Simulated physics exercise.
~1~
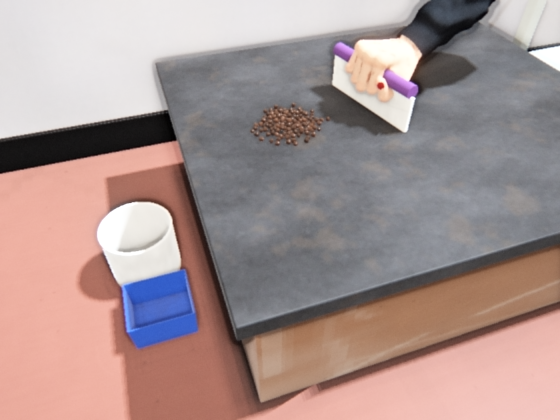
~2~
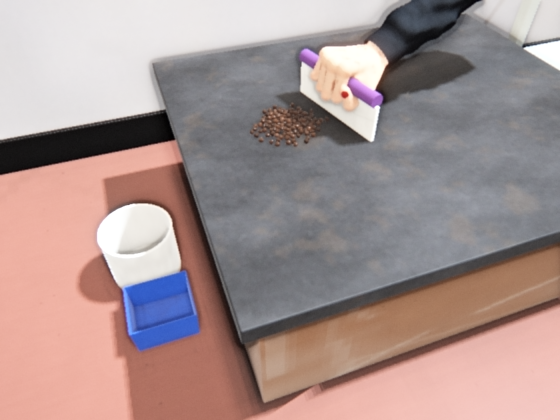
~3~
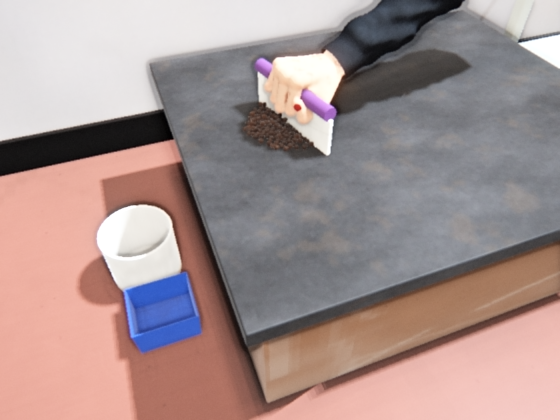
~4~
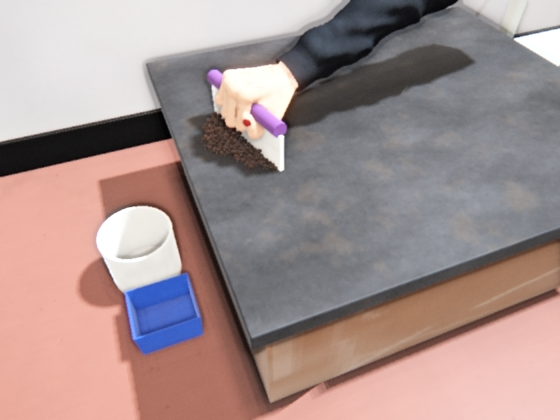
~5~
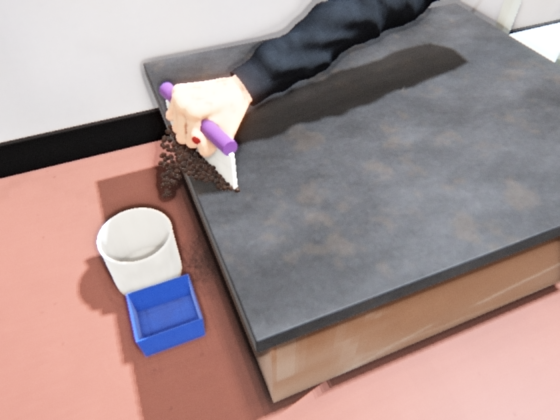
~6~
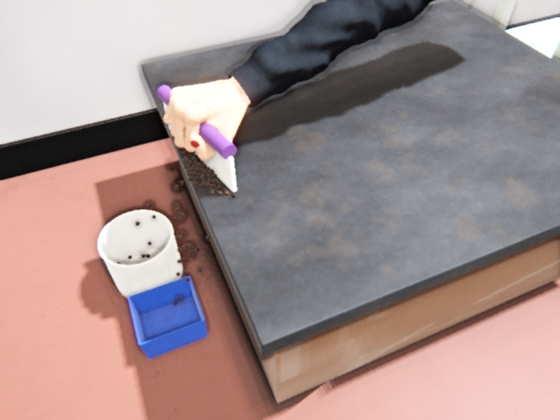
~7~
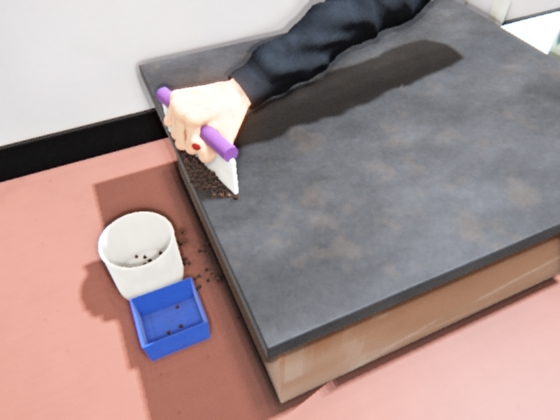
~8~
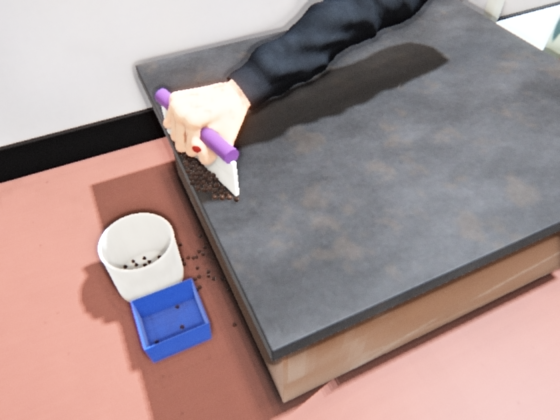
A hand pushing a purple-handled scraper left sweeps coffee beans over a dark slab's edge, some landing in a white pot, others missing.
